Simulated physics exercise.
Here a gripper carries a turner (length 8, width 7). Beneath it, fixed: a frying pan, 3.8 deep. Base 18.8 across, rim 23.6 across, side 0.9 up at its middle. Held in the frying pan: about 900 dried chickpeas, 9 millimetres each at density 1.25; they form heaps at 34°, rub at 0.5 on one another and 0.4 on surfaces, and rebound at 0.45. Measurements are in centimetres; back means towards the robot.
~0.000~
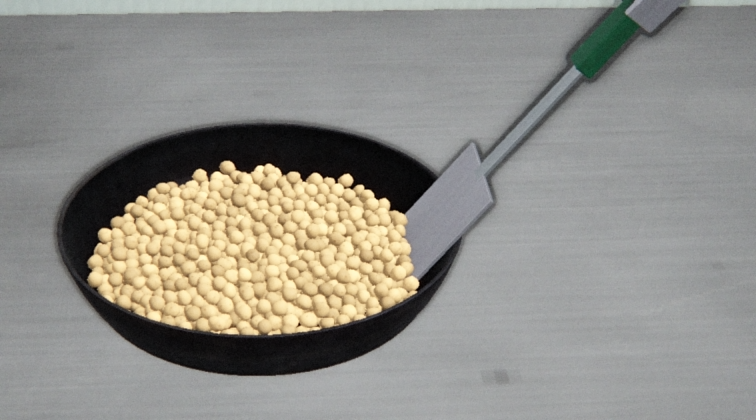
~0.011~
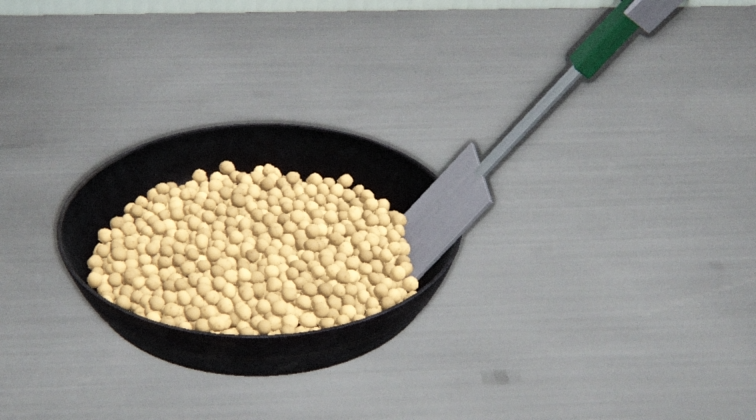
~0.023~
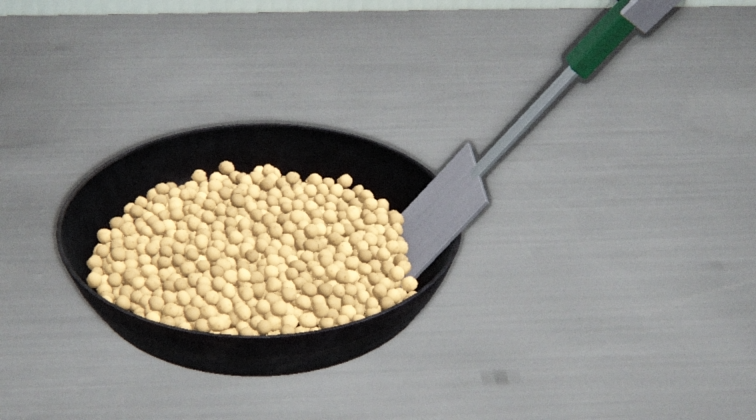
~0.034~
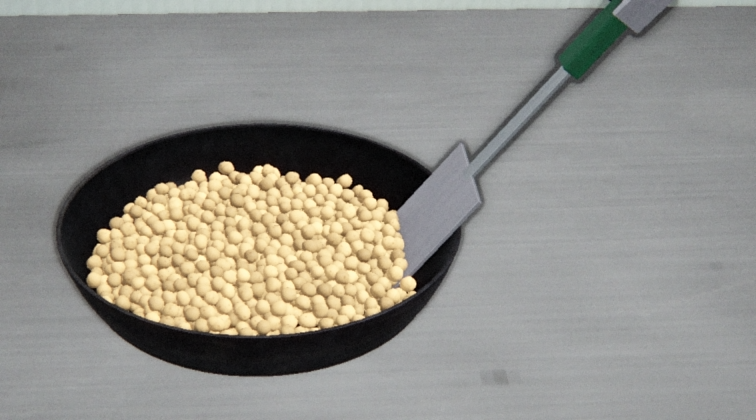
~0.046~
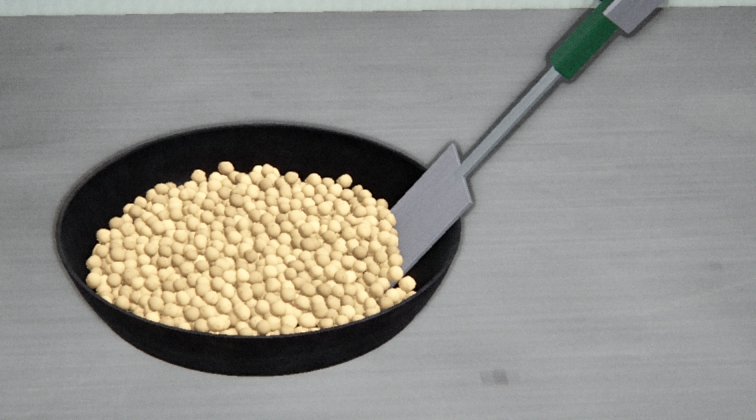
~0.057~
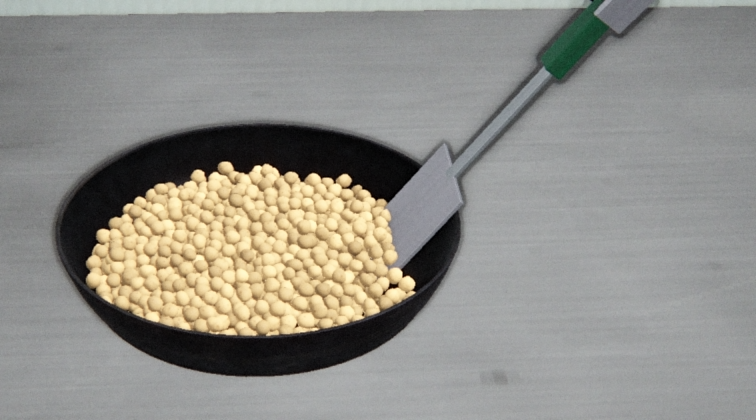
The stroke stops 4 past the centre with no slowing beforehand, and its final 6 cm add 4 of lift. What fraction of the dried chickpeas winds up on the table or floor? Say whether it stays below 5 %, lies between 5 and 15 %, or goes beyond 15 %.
It stays below 5 %.
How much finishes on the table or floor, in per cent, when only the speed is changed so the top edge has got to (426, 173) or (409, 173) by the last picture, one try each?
Respectively, around 10 and 15 per cent.
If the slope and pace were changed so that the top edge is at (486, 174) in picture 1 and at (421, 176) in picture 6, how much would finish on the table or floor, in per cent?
15 %.
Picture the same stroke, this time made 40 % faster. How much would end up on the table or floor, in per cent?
I'd expect near 0 per cent.
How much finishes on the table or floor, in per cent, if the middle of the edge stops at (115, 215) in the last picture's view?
Some 10 per cent.
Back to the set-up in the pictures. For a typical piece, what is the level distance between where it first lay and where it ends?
Some 1 cm.
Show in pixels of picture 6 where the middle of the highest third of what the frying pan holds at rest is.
You'll find it at about (169, 243).
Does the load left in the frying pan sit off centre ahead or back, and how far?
Roughly 2.5 centimetres ahead.
After 0.14 s, sloping 52°, highest piece 4 above the table; 900 in the frying pan.
After 0.23 s, sloping 52°, highest piece 6 above the table; 900 in the frying pan.
After 0.47 s, sloping 52°, highest piece 4 above the table; 900 in the frying pan.
After 1.52 s, sloping 52°, highest piece 4 above the table; 900 in the frying pan.
In the end, 900 in the frying pan. That is 0 % on the table or floor.
